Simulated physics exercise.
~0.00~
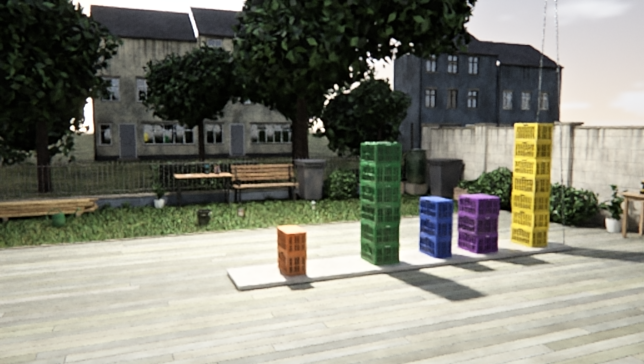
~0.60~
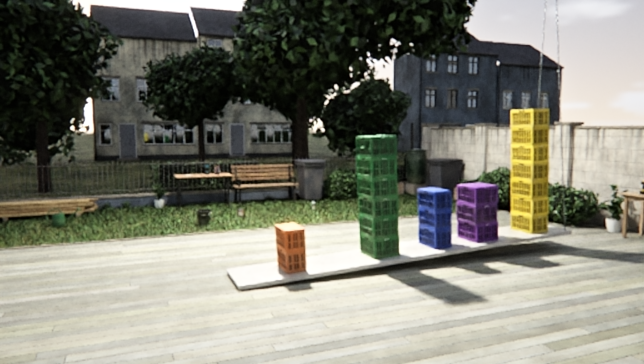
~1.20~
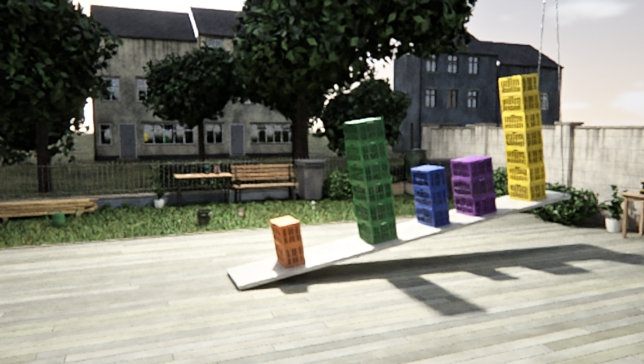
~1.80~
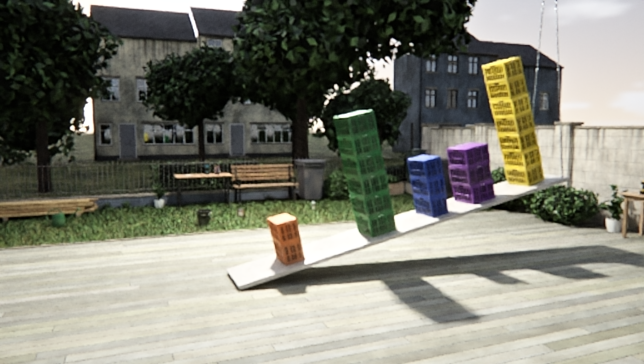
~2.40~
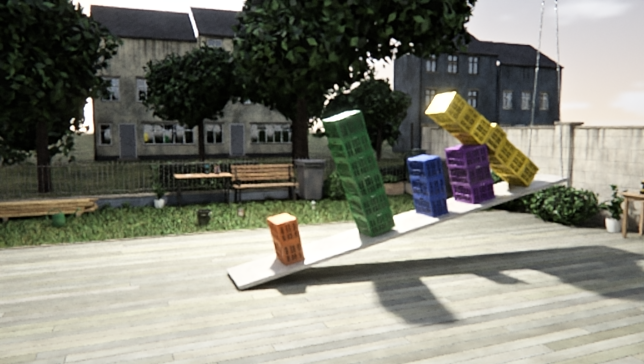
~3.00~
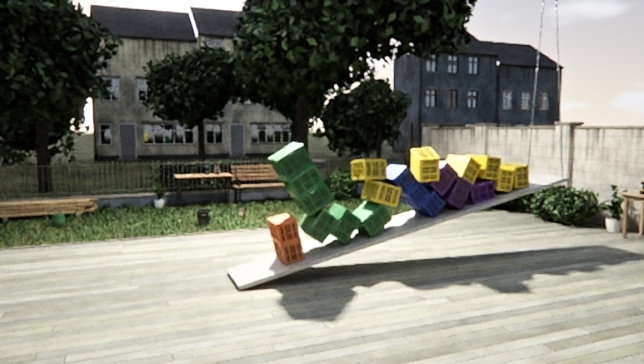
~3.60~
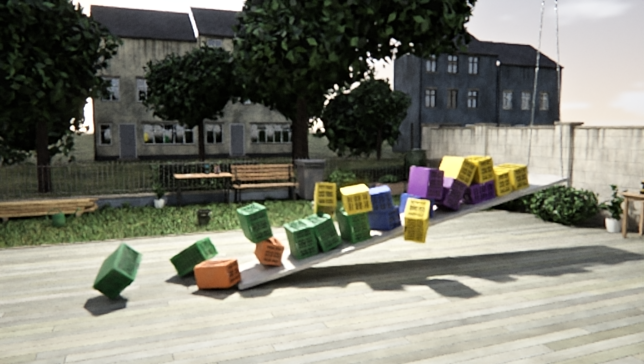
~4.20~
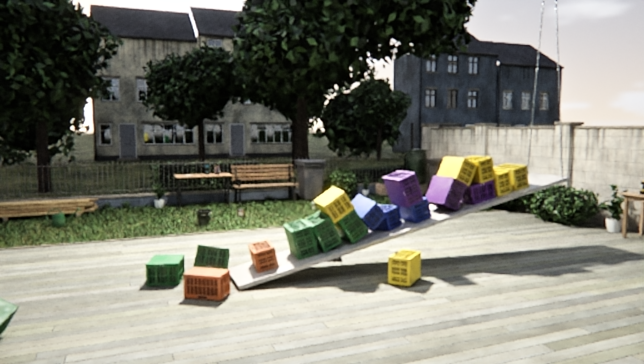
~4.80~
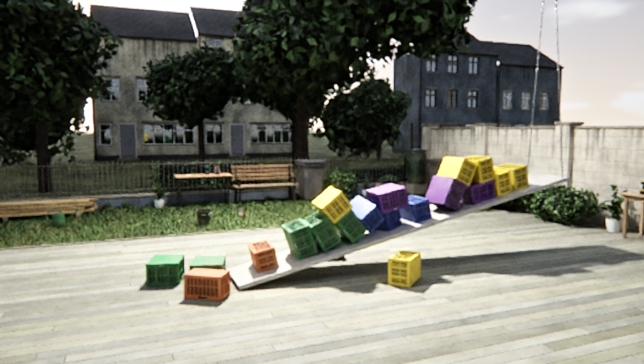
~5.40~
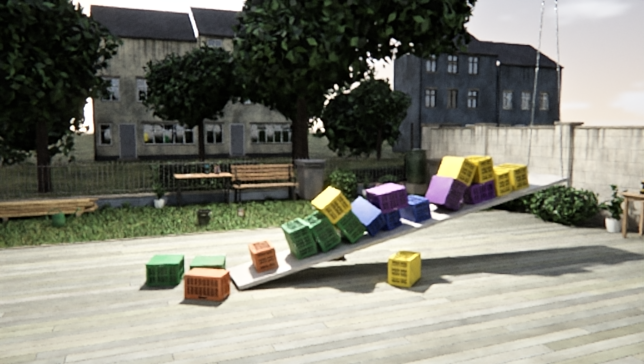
Paved yard with trees and benches, a plank tilting up at right, five coloured crate stacks toppling leftward into a still jumble.
